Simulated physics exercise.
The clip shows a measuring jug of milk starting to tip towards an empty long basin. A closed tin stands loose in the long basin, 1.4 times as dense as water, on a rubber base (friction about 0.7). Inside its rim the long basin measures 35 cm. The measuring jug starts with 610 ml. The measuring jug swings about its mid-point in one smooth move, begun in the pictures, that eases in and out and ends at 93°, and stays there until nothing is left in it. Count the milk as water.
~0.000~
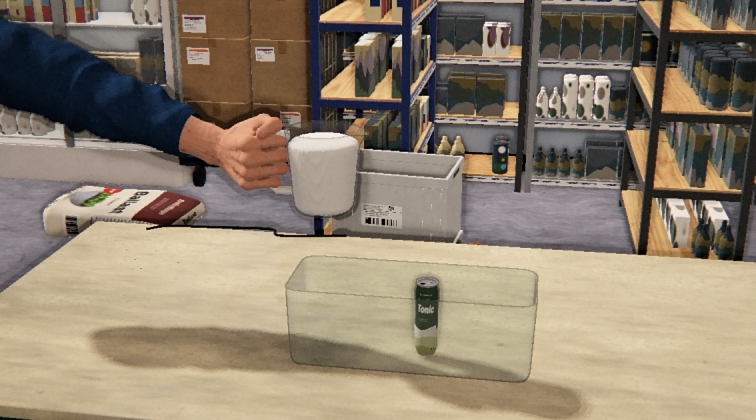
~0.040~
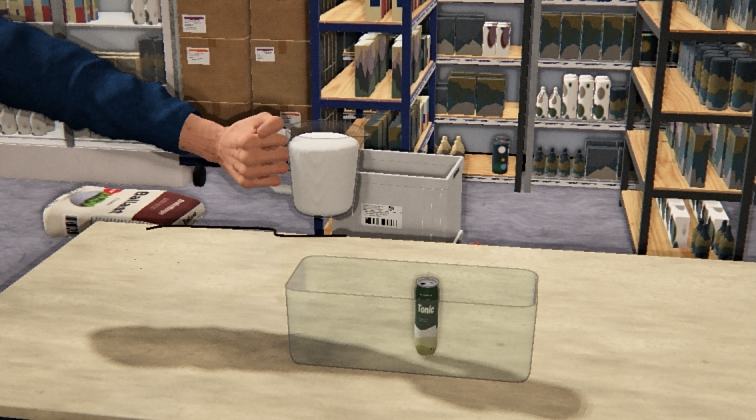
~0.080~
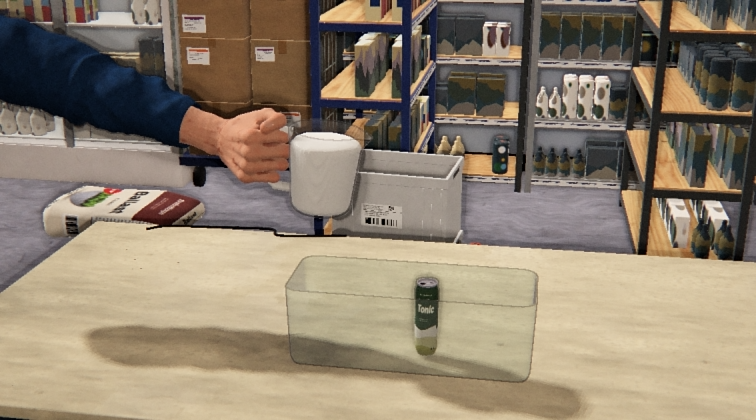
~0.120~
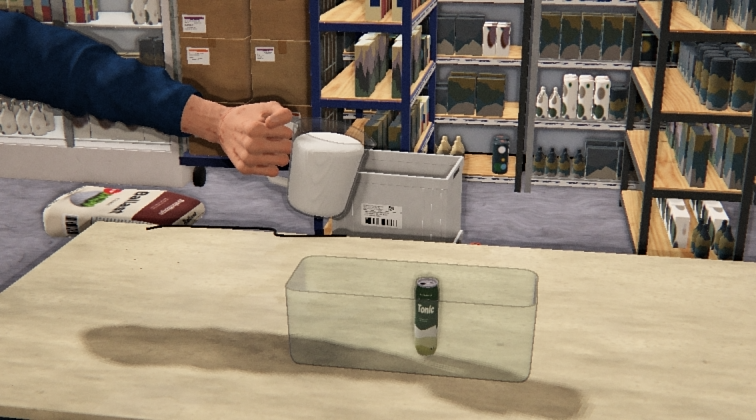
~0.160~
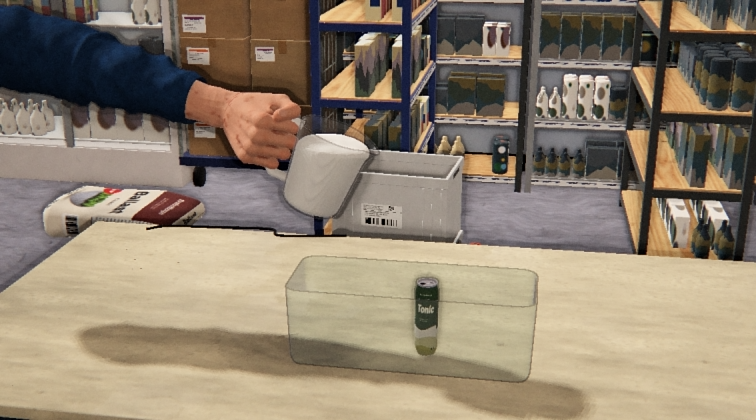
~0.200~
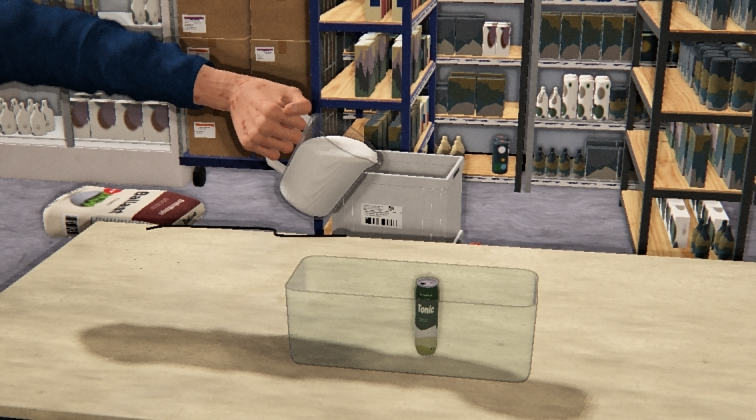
A white jug, held by a hand in a dark blue sleeve reaching in from the left, hangs nearly upright at first, then tilts smoothly and increasingly to the right above a pale tabletop. Below it, a green tin stands in a clear, long basin, seen from slightly above by a still camera. Behind are stocked shelves, brown boxes, a grey bin and a white sack on a storeroom floor.
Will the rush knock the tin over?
The tin falls.
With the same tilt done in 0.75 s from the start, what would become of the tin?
The tin topples.
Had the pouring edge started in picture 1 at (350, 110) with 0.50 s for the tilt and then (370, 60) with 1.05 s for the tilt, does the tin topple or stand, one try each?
First it remains upright; then it keeps standing.
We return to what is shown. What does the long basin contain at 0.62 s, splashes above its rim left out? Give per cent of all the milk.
About 54 per cent.
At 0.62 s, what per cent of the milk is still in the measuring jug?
About 24 per cent.
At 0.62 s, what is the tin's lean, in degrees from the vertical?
Near 5° from upright.
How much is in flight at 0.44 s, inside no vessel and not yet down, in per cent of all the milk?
Near 32 in a hundred.
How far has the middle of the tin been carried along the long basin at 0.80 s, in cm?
Some 6 cm.
Then, 0.44 s in, the tilt is 90° and 59 per cent is still to pour; the tin stands where it began.
Then, 0.62 s in, the tilt is 93° and 23 per cent is still to pour; the tin stands where it began.
Then, 0.80 s in, the tilt is 93° and 8 per cent is still to pour; the tin lies on its side.
Then, 1.00 s in, the tilt is 93° and 3 per cent is still to pour; the tin lies on its side.
Finally, the tin lies on its side.
